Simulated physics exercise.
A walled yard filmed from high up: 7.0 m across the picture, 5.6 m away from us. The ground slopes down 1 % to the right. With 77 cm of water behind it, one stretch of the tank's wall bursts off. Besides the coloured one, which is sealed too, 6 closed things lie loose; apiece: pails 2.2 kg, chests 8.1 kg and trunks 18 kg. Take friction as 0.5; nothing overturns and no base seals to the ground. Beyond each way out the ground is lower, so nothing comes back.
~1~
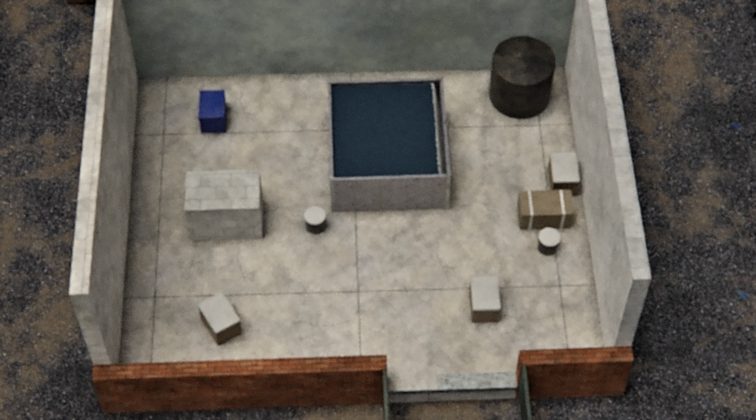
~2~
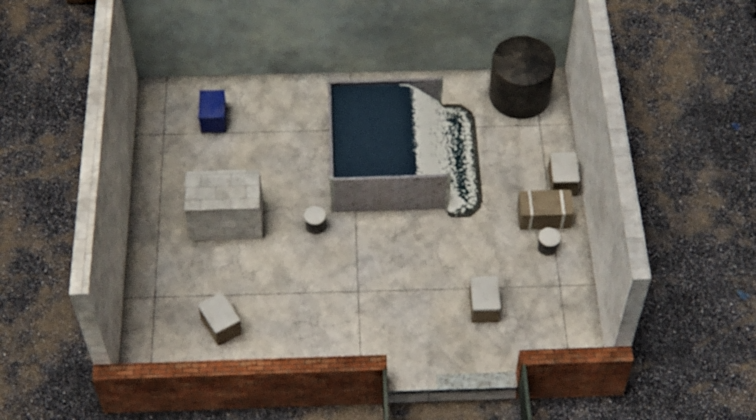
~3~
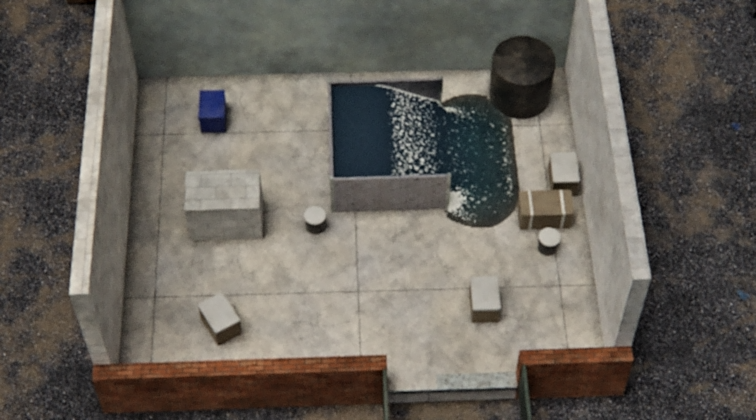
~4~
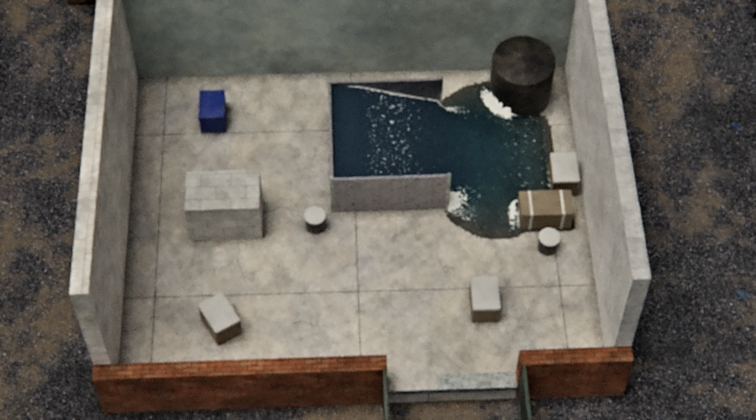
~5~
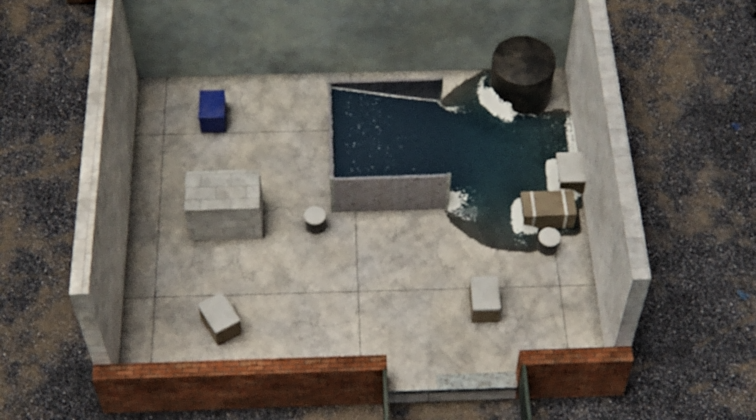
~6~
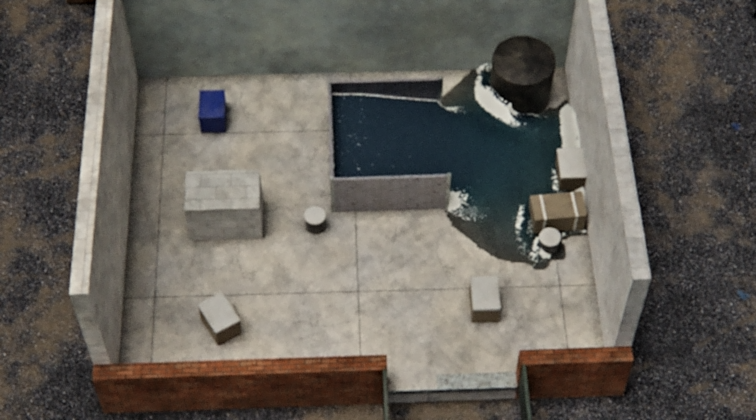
Water burst out of the right side of a square tank in a walled yard, spread across the floor and foamed around a dark drum, then nudged a strapped brown box toward the right wall.
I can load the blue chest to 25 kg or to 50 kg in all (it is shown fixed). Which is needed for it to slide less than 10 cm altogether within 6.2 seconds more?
Verdict: The smaller load will do.
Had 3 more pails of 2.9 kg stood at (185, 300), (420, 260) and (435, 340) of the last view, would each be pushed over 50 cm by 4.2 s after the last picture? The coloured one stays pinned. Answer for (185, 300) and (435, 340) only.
In turn: Less, past it.
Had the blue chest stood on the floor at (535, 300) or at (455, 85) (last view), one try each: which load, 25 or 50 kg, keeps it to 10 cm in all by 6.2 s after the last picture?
In turn: Neither is enough; neither is enough.
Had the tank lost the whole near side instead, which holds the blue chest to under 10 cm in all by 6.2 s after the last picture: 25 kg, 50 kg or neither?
Then the smaller load will do.
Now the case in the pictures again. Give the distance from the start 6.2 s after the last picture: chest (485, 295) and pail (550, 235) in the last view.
In that order: 250 cm, washed out.
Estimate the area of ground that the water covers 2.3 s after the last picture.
About 19 m2.
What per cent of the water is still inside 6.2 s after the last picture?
About 82 per cent.
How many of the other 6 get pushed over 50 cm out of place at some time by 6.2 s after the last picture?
I count 5.
Then, 0.6 s after the last picture the blue chest would be 0 cm from its start with 25 kg and 0 cm from its start with 50 kg; 0 cm of water round it then.
Then, 2.3 s after the last picture the blue chest would be 0 cm from its start with 25 kg and 0 cm from its start with 50 kg; 0 cm of water round it then.
Then, 4.2 s after the last picture the blue chest would be 0 cm from its start with 25 kg and 0 cm from its start with 50 kg; 3 cm of water round it then.
Then, 6.2 s after the last picture the blue chest would be 0 cm from its start with 25 kg and 0 cm from its start with 50 kg; 4 cm of water round it then.
